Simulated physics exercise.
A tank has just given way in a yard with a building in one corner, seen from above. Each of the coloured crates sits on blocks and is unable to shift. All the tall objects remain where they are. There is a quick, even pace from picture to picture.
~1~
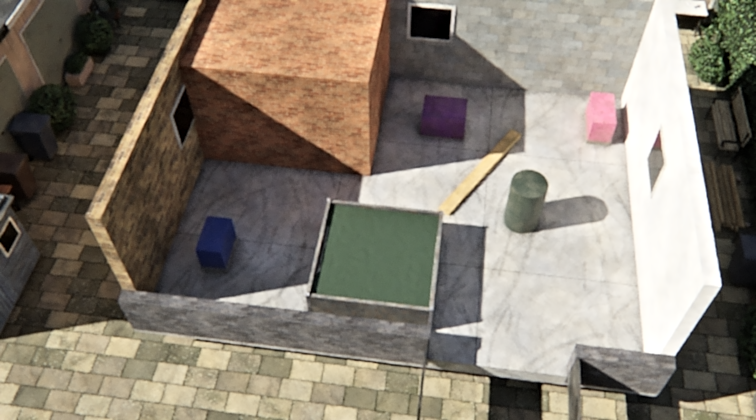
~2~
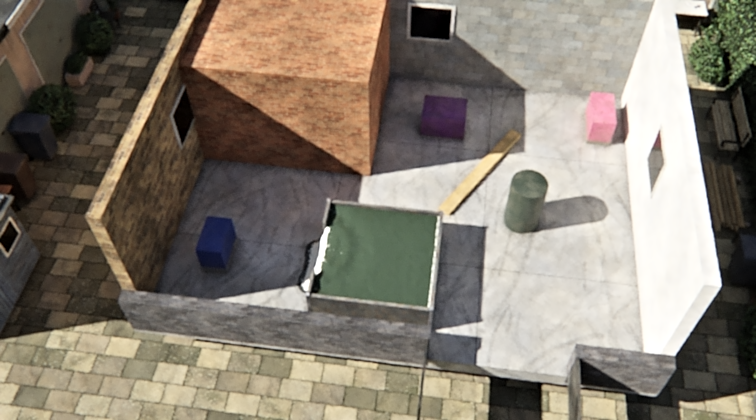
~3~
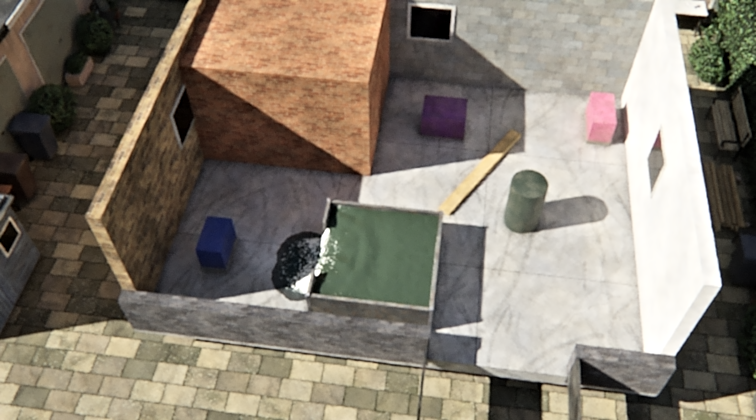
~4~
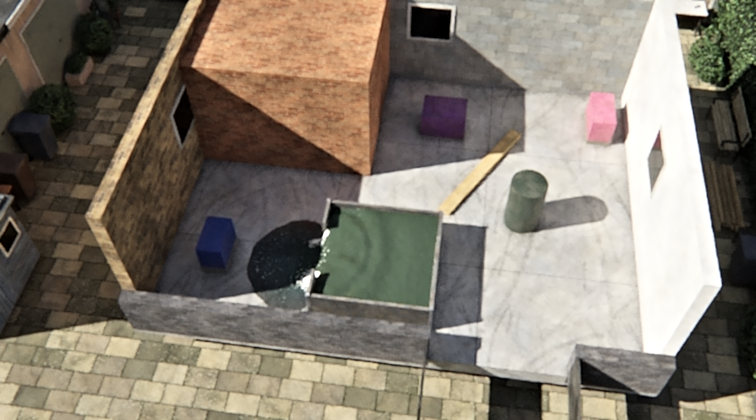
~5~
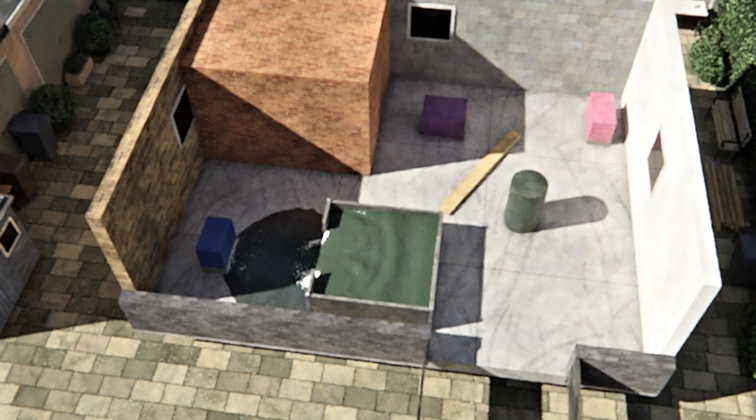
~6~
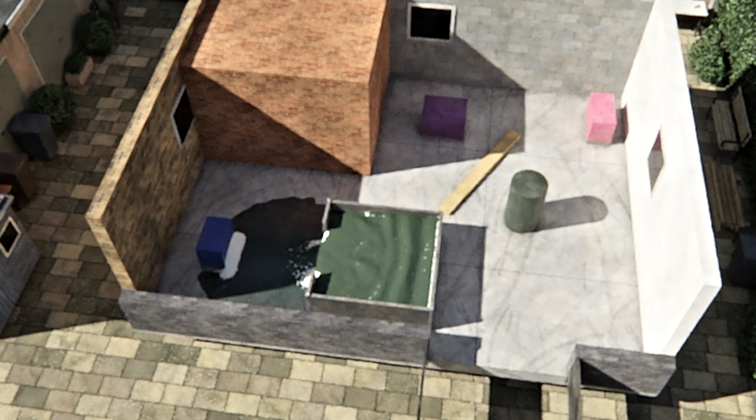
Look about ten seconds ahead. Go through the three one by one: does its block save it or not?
Pink crate: High enough, blue crate: Too low, purple crate: Too low.
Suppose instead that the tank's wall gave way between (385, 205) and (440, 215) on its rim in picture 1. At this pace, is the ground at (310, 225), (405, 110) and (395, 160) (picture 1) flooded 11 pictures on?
Place one: Spared by the leak. Place two: Reached by the flood. Place three: Reached by the flood.
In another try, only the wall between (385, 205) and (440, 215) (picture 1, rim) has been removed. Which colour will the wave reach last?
The blue crate.
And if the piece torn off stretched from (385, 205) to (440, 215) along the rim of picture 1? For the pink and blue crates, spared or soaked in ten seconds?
The pink crate is flooded and the blue crate is untouched.
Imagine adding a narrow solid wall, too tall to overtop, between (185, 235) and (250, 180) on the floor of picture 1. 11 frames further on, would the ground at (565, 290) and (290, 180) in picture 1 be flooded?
In order, I'd call them bare and inundated.
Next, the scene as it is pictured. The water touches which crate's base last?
Coming in last, the crate marked pink.
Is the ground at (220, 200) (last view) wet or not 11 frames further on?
I'd expect that place to be drenched.
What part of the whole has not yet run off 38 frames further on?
Around 100 in a hundred.
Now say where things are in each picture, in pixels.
The first frame shows the tank at (377, 254) is whole and still.
In the second frame, water pours out at (322, 260) and has run to (306, 290).
In the third frame, water pours out at (322, 262) and has run to (280, 287).
In the fourth frame, the front is at (252, 272), out from the gap at (322, 262).
In the fifth frame, water pours out at (322, 261) and has run to (229, 275).
In the sixth frame, the front is at a hidden place, out from the gap at (322, 261).
A moment on, water covers 20 % of the floor; the pink crate not reached, the blue crate water round its plinth, the purple crate not reached.
Next, water covers 20 % of the floor; the pink crate not reached, the blue crate water round its plinth, the purple crate not reached.
Then, water covers 25 % of the floor; the pink crate not reached, the blue crate water round its plinth, the purple crate not reached.
Later, water covers 45 % of the floor; the pink crate not reached, the blue crate water round its plinth, the purple crate water round its plinth.
In the end, water covers 80 % of the floor; the pink crate stayed above the water, the blue crate was topped, the purple crate was topped.
